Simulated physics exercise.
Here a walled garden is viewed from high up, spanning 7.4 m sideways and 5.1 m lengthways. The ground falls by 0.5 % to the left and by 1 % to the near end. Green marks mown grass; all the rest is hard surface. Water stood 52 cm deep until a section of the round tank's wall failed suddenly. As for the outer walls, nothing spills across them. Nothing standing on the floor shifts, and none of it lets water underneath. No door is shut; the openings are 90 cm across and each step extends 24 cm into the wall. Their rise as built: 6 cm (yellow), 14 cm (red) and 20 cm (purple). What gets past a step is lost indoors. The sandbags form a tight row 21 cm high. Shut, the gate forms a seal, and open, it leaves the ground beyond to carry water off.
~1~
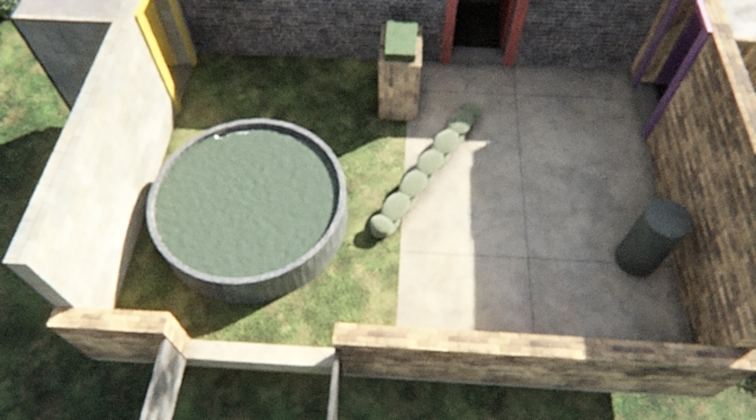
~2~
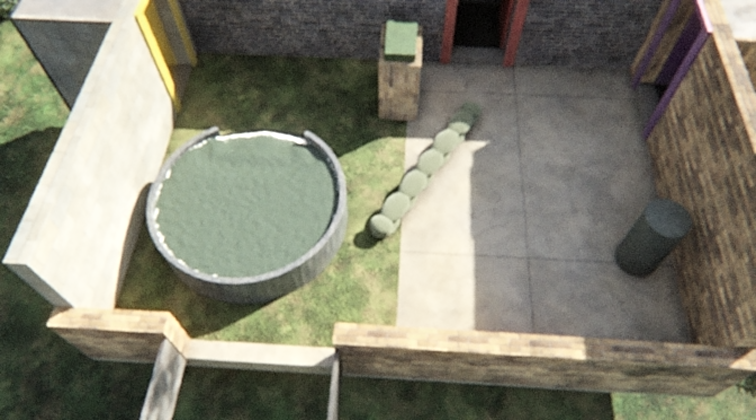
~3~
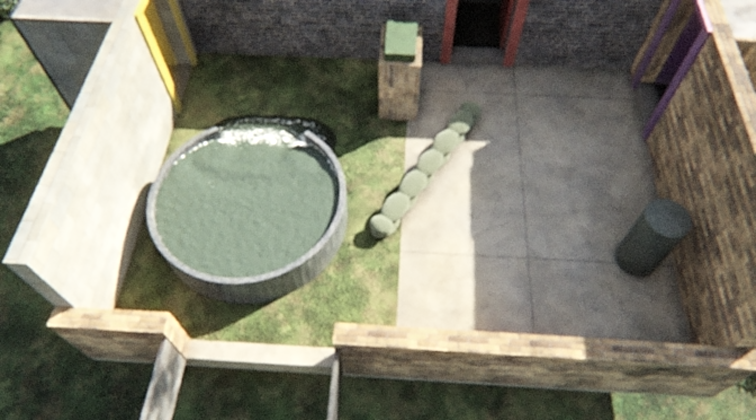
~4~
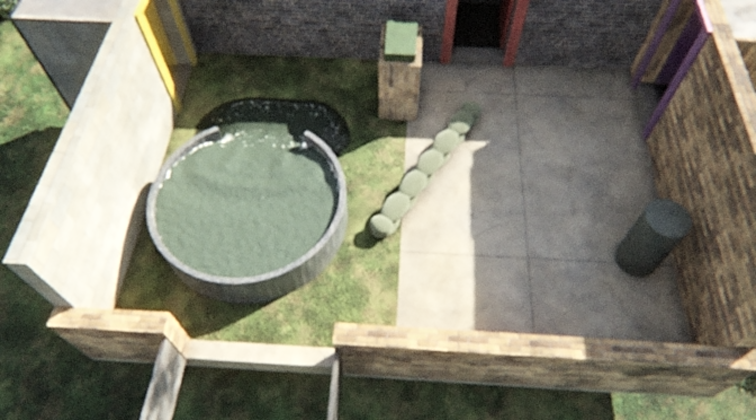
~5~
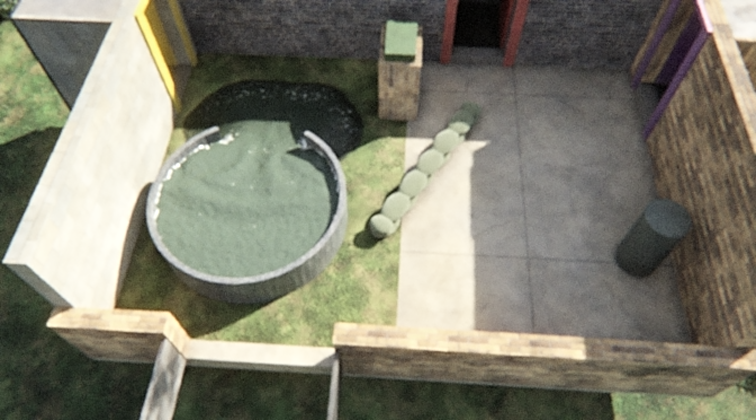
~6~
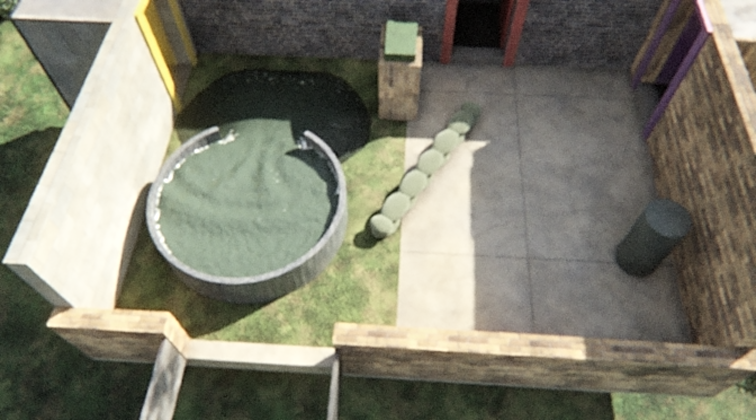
Water in a round tank poured out through a gap that opened on its far side, then spread in a dark, widening pool over the grass toward the back wall and out to both sides.
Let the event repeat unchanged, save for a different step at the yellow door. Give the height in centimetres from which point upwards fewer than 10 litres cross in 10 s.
Roughly 23 cm.
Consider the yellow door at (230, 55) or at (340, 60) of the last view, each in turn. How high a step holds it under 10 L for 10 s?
You'd want roughly 24 cm there first, then roughly 20 cm.
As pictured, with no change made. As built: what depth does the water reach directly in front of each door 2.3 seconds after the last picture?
In cm: Yellow 22, red 7, purple 0.
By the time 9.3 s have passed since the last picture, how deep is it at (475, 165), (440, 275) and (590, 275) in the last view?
Close to 0, 2 and 1 cm deep.
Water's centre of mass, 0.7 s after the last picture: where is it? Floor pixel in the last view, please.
(261, 181).
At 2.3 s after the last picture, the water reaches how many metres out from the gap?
Near 4.6 metres, give or take.
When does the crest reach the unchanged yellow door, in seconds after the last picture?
That happens close to 1.8 s on the clock.
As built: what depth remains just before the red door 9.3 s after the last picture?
It comes to about 6.0 centimetres deep.
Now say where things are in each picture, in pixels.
The first frame shows still water, 52 cm deep, in the round tank at (248, 197); the yellow door at (168, 39) is dry.
In the second frame, water pours out on the far side and has run 0.3 m, to a hidden place; about 8 cm deep outside, 52 cm at the back.
In the third frame, the front is at (248, 118), 0.6 m from the gap on the far side; 1.0 m2 of floor is wet, 52 cm left at the back.
In the fourth frame, the gap is on the far side, the front 1.0 m out at (314, 104); the back of the round tank holds 52 cm.
In the fifth frame, the front is at (324, 88), 1.4 m from the gap on the far side; 3.2 m2 of floor is wet, 52 cm left at the back.
In the sixth frame, the gap is on the far side, the front 1.6 m out at (329, 77); the back of the round tank holds 52 cm; 0.4 m in a straight line remain to the yellow door at (168, 39).
Then, 0.7 s after the last picture water covers 20 % of the floor, deepest (28 cm) near (280, 57); 9 cm at the yellow door, 0 litres in over its 6 cm step.
Then, 2.3 s after the last picture water covers 30 % of the floor, deepest (25 cm) near (268, 65); 22 cm at the yellow door, 88 litres in over its 6 cm step.
Then, 9.3 s after the last picture water covers 85 % of the floor, deepest (12 cm) near (183, 174); 11 cm at the yellow door, 369 litres in over its 6 cm step.
At the yellow door as built, the water peaked near 22 cm, 1.7 s after the last picture.
Run again over the same 10 s with other heights there, 28 litres in over 19 cm, 4 litres over 25.5 cm. The limit of 10 litres is kept from about 23 cm up.
